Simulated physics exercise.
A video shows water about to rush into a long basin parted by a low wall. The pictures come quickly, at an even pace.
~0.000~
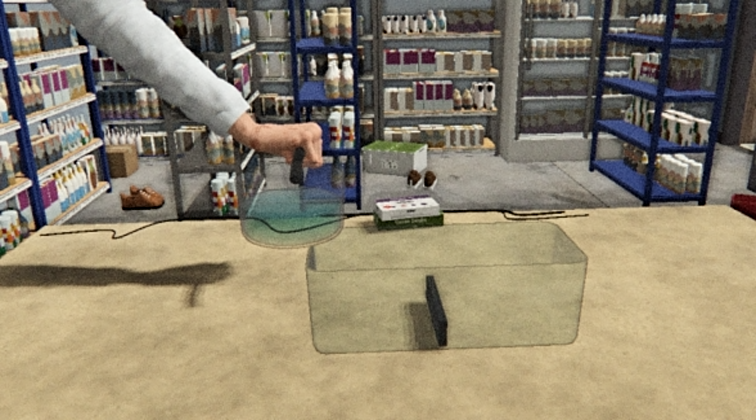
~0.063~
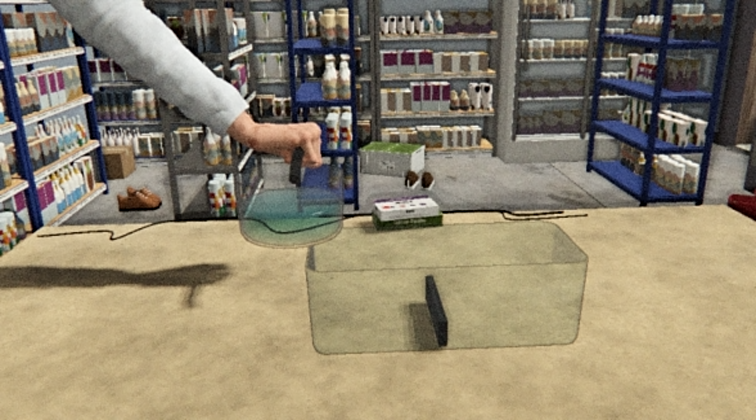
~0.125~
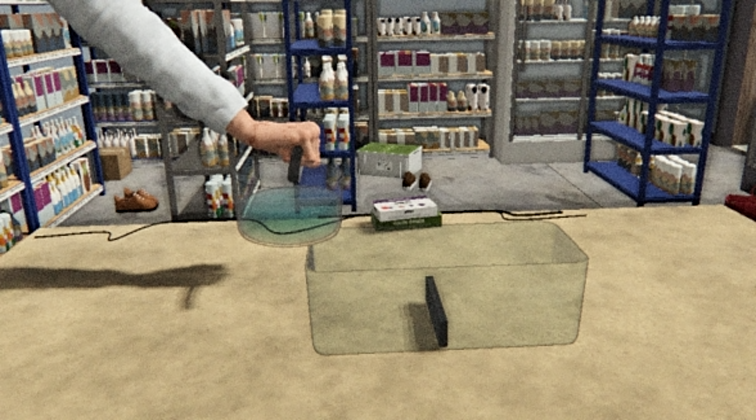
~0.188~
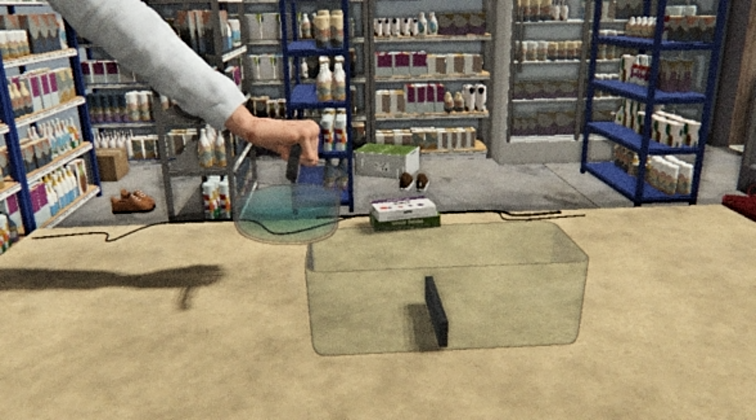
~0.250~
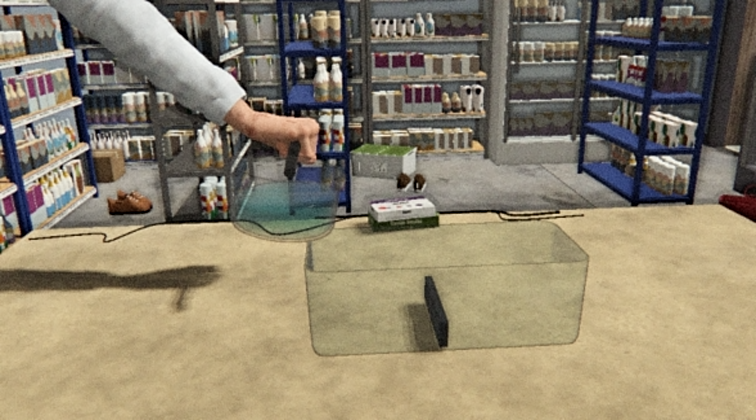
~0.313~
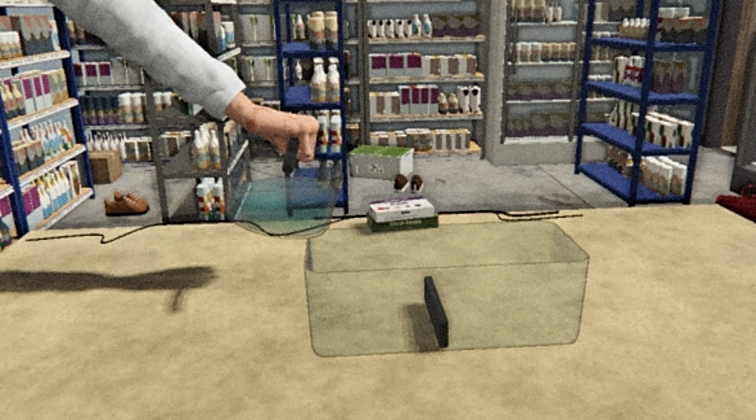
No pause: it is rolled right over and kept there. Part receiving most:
The left-side portion is fullest.
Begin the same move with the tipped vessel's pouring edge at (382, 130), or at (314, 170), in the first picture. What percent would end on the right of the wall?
The first start gives some 90 %, the second some 10 %.
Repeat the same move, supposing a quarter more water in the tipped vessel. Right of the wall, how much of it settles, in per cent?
About 15 parts in a hundred, give or take.
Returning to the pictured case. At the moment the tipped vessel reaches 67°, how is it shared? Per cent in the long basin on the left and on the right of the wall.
About 5 per cent on the left and 0 on the right.
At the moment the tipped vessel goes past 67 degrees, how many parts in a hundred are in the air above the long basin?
Share: Approx. 25 %.
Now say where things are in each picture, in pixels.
The first picture shows tilt 0°; pouring edge (343, 175); surface from (242, 201) to (341, 199); the long basin's rim runs from (309, 250) to (571, 241); the wall's top is at (436, 298).
The second picture shows tilt 1°; pouring edge (343, 175); surface from (241, 202) to (341, 198).
The third picture shows tilt 2°; pouring edge (342, 175); surface from (239, 201) to (340, 196).
The fourth picture shows tilt 5°; pouring edge (342, 175); surface from (237, 199) to (338, 194).
The fifth picture shows tilt 8°; pouring edge (341, 175); surface from (234, 195) to (337, 192).
The sixth picture shows tilt 13°; pouring edge (341, 175); surface from (230, 190) to (335, 188).
By 0.79 s the tilt is 67° and 74 per cent is still to pour, 3 is left of the wall and 0 right of it.
By 1.14 s the tilt is 102° and 13 per cent is still to pour, 65 is left of the wall and 4 right of it.
By 1.51 s the tilt is 112° and 0 per cent is still to pour, 93 is left of the wall and 5 right of it.
By 1.91 s the tilt is 112° and 0 per cent is still to pour, 92 is left of the wall and 6 right of it.
At rest 92 per cent lies left of the wall, 6 right of it and 1 outside.
